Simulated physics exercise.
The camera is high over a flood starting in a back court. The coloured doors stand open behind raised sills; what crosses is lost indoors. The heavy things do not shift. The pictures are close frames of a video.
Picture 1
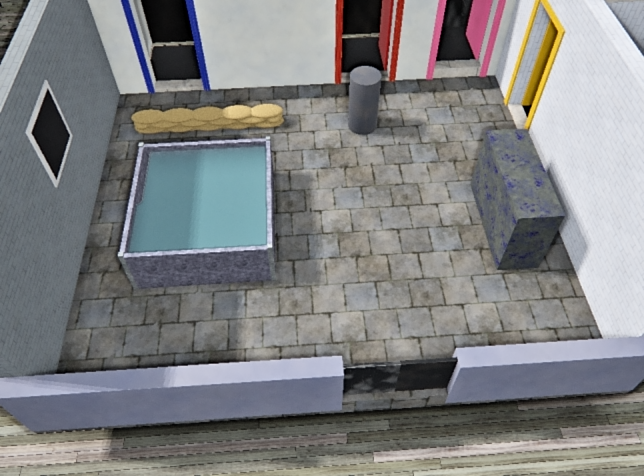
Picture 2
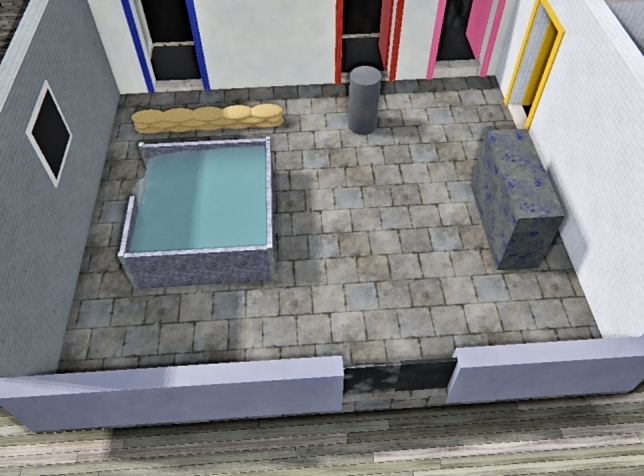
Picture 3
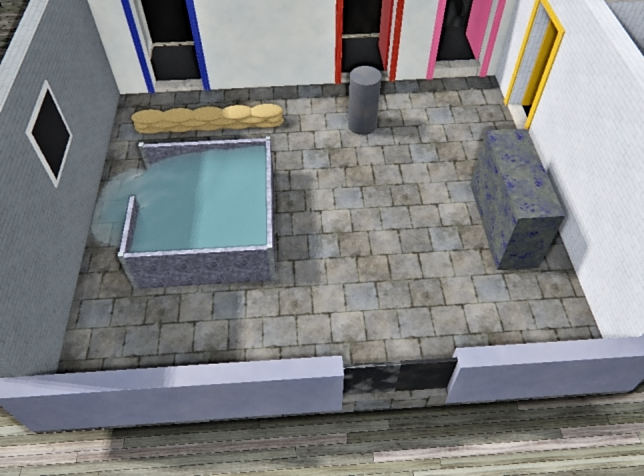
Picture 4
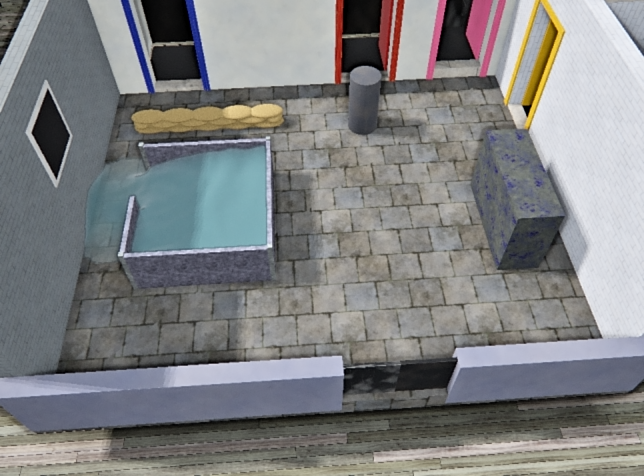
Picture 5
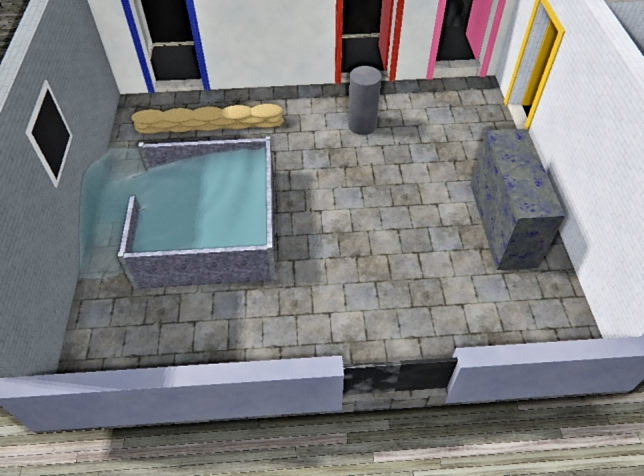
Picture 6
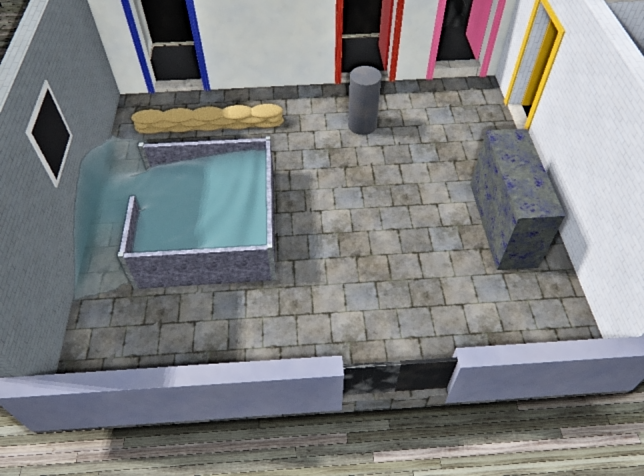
Water sits still in a square stone tank in a paved court with coloured doorways, until a gap opens in the tank's left side. It pours out through the gap onto the paving, spreads left to the grey wall, then fans along its base and rises slightly against it.
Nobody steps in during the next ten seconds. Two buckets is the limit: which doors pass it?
In the end: The pink door holds within the limit; the yellow door floods; the red door holds within the limit; the blue door floods.
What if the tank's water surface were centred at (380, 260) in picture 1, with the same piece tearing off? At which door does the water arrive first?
First comes the blue door.
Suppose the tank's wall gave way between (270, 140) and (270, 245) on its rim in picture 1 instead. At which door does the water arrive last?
I say the door marked blue.
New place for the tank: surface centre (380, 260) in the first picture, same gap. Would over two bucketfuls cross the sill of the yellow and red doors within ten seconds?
In short: The yellow one takes less, the red one lets less in.
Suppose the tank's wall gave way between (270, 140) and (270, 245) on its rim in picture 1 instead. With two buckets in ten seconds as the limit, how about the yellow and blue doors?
In short: The yellow one goes over; the blue one is under.
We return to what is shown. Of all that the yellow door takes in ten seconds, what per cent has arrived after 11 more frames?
About 0 per cent.
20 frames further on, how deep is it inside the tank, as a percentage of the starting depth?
Some 40 per cent.
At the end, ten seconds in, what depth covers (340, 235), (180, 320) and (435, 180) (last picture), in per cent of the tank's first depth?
In turn 6, 4 and 8 in a hundred.
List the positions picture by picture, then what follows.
In the first picture, the water tank at (202, 196) is whole and still.
In the second picture, water pours out at (148, 195) and has run to a hidden place.
In the third picture, the front is at (101, 235), out from the gap at (148, 196).
In the fourth picture, water pours out at (148, 196) and has run to (85, 252).
In the fifth picture, the front is at (80, 276), out from the gap at (148, 196).
In the sixth picture, water pours out at (148, 196) and has run to (76, 294).
A moment on, water covers 15 % of the floor; the pink door not reached, the yellow door not reached, the red door not reached, the blue door not reached.
Next, water covers 25 % of the floor; the pink door not reached, the yellow door not reached, the red door not reached, the blue door under two buckets in.
Then, water covers 50 % of the floor; the pink door not reached, the yellow door not reached, the red door wet at the sill, nothing in, the blue door over two buckets in.
Later, water covers 90 % of the floor; the pink door wet at the sill, nothing in, the yellow door under two buckets in, the red door under two buckets in, the blue door over two buckets in.
In the end, water covers 95 % of the floor; the pink door wet at the sill, nothing in, the yellow door over two buckets in, the red door under two buckets in, the blue door over two buckets in.
